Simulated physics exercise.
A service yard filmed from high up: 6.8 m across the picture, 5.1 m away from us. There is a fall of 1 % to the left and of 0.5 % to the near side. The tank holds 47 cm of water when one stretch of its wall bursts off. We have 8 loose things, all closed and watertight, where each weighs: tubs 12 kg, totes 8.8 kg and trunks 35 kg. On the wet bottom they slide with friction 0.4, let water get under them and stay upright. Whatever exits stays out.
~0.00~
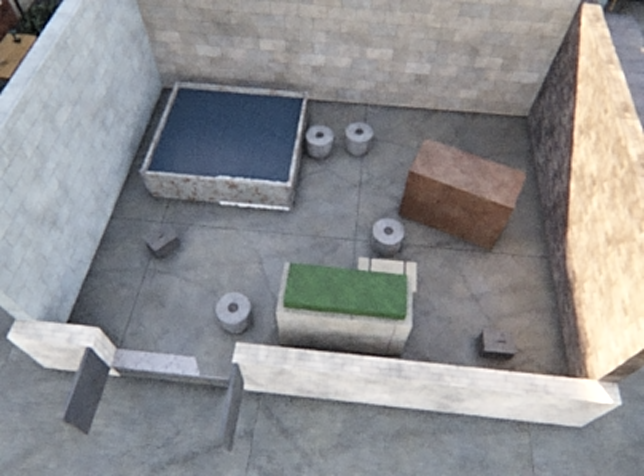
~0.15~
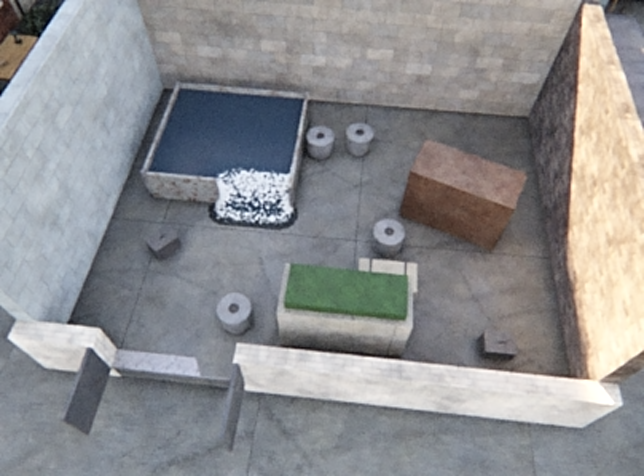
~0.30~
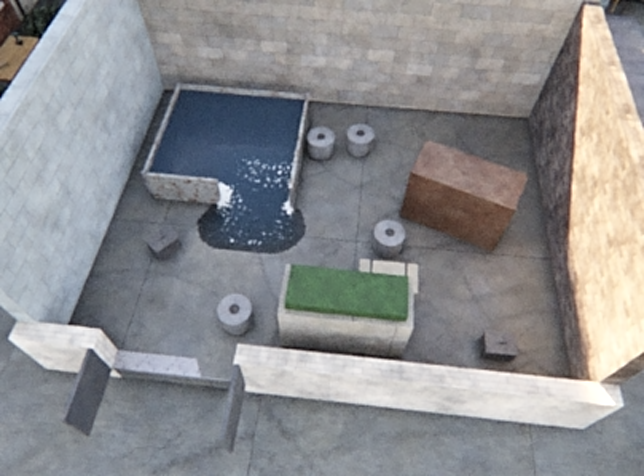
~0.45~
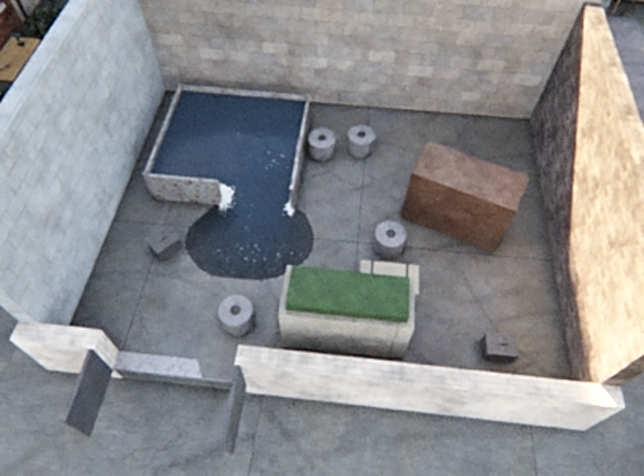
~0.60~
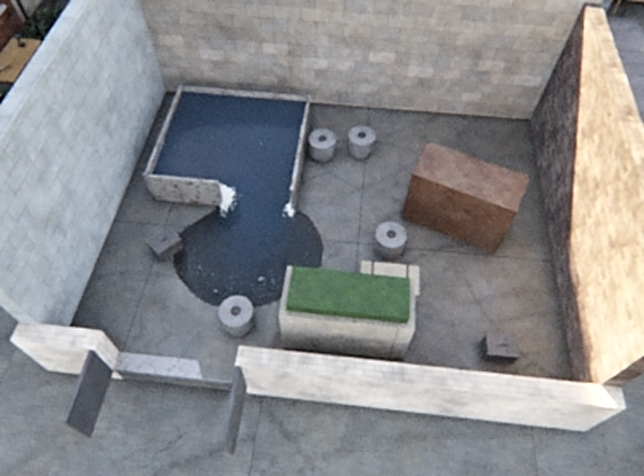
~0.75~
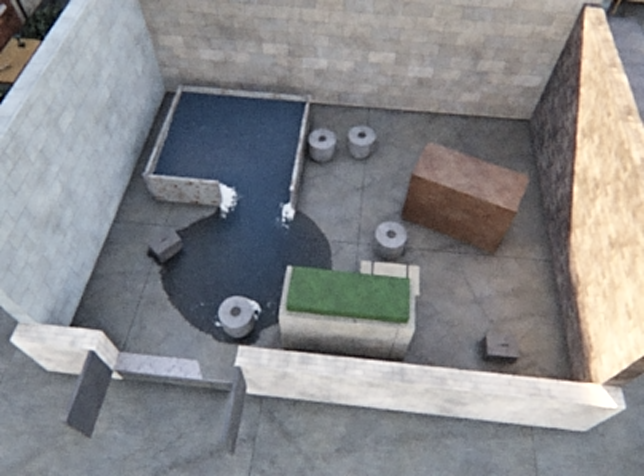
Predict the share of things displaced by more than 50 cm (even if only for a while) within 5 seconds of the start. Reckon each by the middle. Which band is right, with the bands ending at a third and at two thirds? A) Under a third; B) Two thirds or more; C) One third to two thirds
(A) Under a third.
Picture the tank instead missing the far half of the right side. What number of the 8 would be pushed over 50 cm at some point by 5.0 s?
Then 3 of them would.
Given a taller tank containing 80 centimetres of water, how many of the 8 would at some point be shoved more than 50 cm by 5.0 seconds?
That would give 3.
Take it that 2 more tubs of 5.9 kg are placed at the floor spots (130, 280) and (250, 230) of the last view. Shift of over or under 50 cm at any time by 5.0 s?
First stays inside, then goes beyond.
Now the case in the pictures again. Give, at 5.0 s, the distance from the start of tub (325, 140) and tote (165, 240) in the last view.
Distances: 0 cm; 0 cm.
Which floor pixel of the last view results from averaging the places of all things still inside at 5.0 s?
They average out to somewhere around (373, 221).
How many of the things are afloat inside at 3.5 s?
At that instant the tally stands at 0.
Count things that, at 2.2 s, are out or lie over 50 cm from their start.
At that moment it comes to 1.
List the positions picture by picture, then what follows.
The first frame shows a tub at (233, 308) rests on the ground; a tote at (500, 341), on the bottom; water covers 4.5 m2; 0 of 8 have shifted.
The second frame shows a tub at (234, 308), on the bottom; a tote at (501, 342) rests on the ground; 5.0 m2 under water; 0 of 8 have shifted.
The third frame shows a tub at (235, 309), on the bottom; a tote at (501, 343) rests on the ground; 5.6 m2 under water; 0 of 8 have shifted.
The fourth frame shows a tub at (236, 310) rests on the ground; a tote at (502, 344) rests on the ground; 6.5 m2 under water; 0 of 8 have shifted.
The fifth frame shows a tub at (236, 311), on the bottom; a tote at (503, 345) rests on the ground; water covers 7.4 m2; 0 of 8 have shifted.
The sixth frame shows a tub at (236, 312) rests on the ground; a tote at (503, 345), on the bottom; water covers 8.3 m2; 0 of 8 have shifted.
After 1.1 s 0 of 8 are over 50 cm from their spots; 0 afloat.
After 2.2 s 1 of 8 are over 50 cm from their spots; 0 afloat.
After 3.5 s 2 of 8 are over 50 cm from their spots; 0 afloat.
After 5.0 s 2 of 8 are over 50 cm from their spots, and 2 have been at some point; 1 afloat.
